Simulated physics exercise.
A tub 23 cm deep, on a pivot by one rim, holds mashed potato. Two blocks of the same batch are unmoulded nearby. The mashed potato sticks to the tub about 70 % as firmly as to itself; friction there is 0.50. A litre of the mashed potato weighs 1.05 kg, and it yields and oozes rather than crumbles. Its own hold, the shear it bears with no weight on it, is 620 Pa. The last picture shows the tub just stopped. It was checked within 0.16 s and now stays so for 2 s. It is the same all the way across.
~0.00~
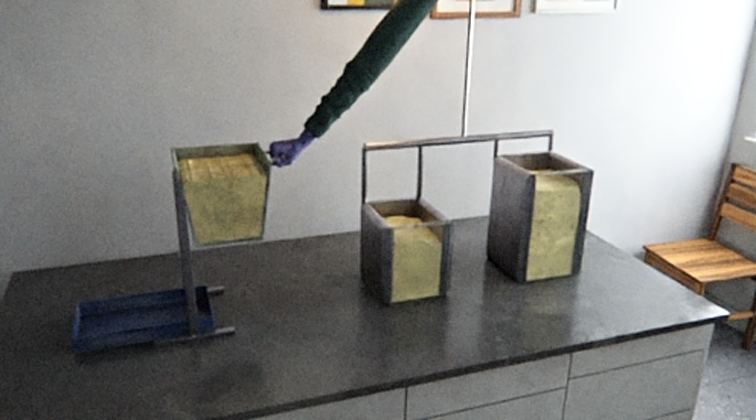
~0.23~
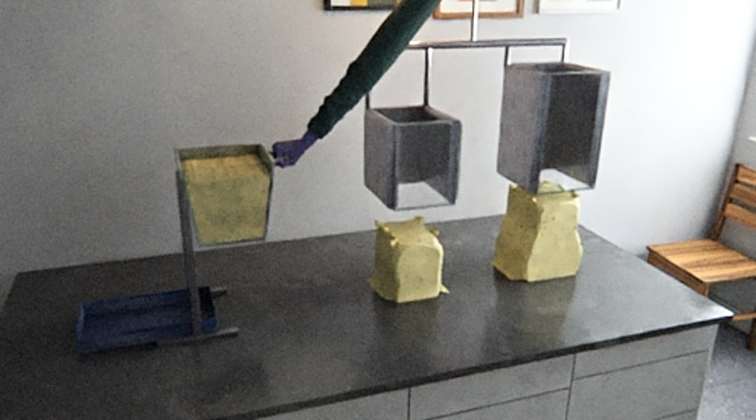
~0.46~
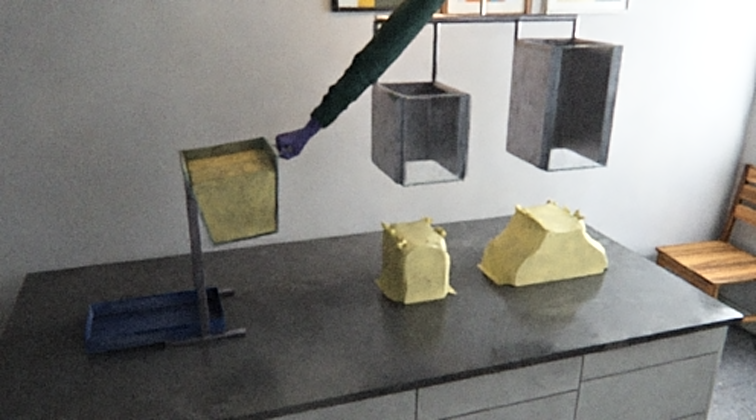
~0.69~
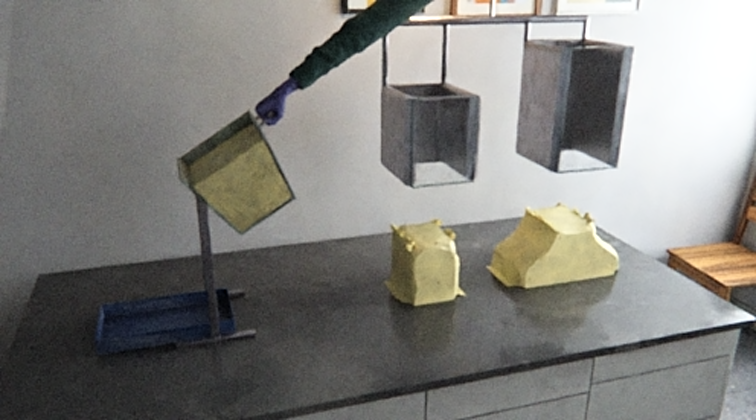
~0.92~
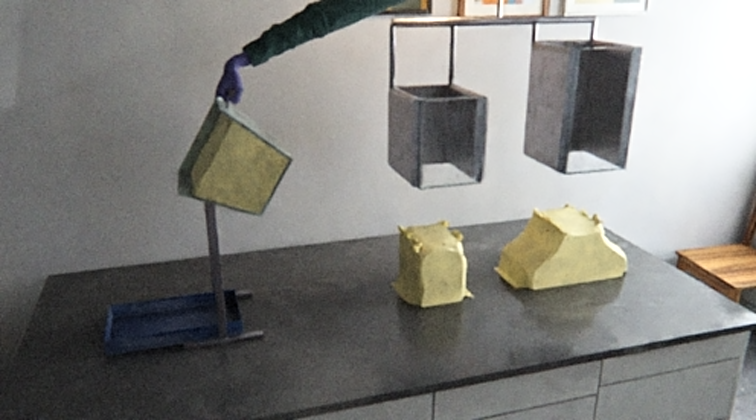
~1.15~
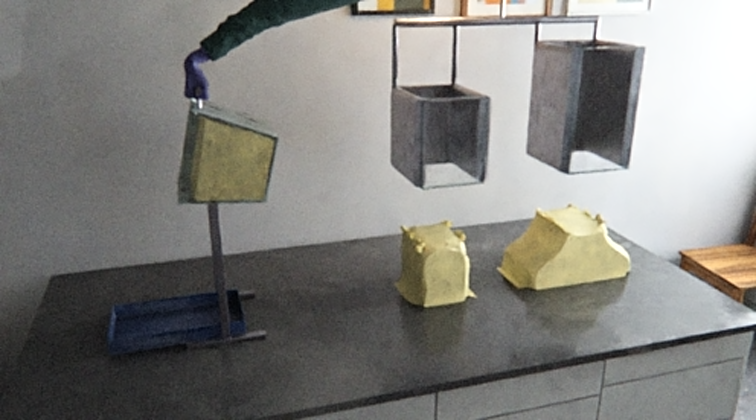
A green-sleeved arm with a purple-gloved hand holds the rim of a yellow-filled tub on a post above a blue tray, left on a dark grey counter seen from slightly above, with a wooden chair at right. Two grey moulds on a frame lift off two pale yellow blocks, and the taller right block slumps and spreads. The hand swings the tub's right rim up and leftward, tilting it steeply, while the view shifts slightly.
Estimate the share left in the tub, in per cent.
It comes to some 100 %.
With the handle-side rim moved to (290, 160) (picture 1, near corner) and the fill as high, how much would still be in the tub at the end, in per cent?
Then about 100 %.
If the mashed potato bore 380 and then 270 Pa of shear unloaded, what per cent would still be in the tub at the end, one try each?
In turn about 80 %, 60 %.
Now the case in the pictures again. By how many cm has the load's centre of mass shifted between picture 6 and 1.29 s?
Some 0 cm.
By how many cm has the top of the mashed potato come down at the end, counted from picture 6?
About 0 cm.
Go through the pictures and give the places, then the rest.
The first frame shows handle-side rim at (269, 162), tilt 0 degrees; highest point of the mashed potato at (255, 175); test blocks 23 cm, 36 cm high (left to right).
The second frame shows handle-side rim at (272, 162), tilt 0 degrees; highest point of the mashed potato at (258, 175); test blocks 22 cm, 31 cm high (left to right).
The third frame shows handle-side rim at (275, 155), tilt 6 degrees; highest point of the mashed potato at (269, 169); test blocks 22 cm, 23 cm high (left to right).
The fourth frame shows handle-side rim at (257, 127), tilt 31 degrees; highest point of the mashed potato at (263, 141); test blocks 22 cm, 22 cm high (left to right).
The fifth frame shows handle-side rim at (221, 113), tilt 59 degrees; highest point of the mashed potato at (233, 124); test blocks 22 cm, 22 cm high (left to right).
The sixth frame shows handle-side rim at (192, 113), tilt 77 degrees; highest point of the mashed potato at (207, 122); test blocks 22 cm, 22 cm high (left to right).
By 1.29 s, the tub is at 77 degrees and holds 100 %.
By 1.46 s, the tub is at 77 degrees and holds 100 %.
By 1.63 s, the tub is at 77 degrees and holds 100 %.
By 1.80 s, the tub is at 77 degrees and holds 100 %.
By 3.15 s, at the end, the tub is at 77 degrees and holds 100 %.
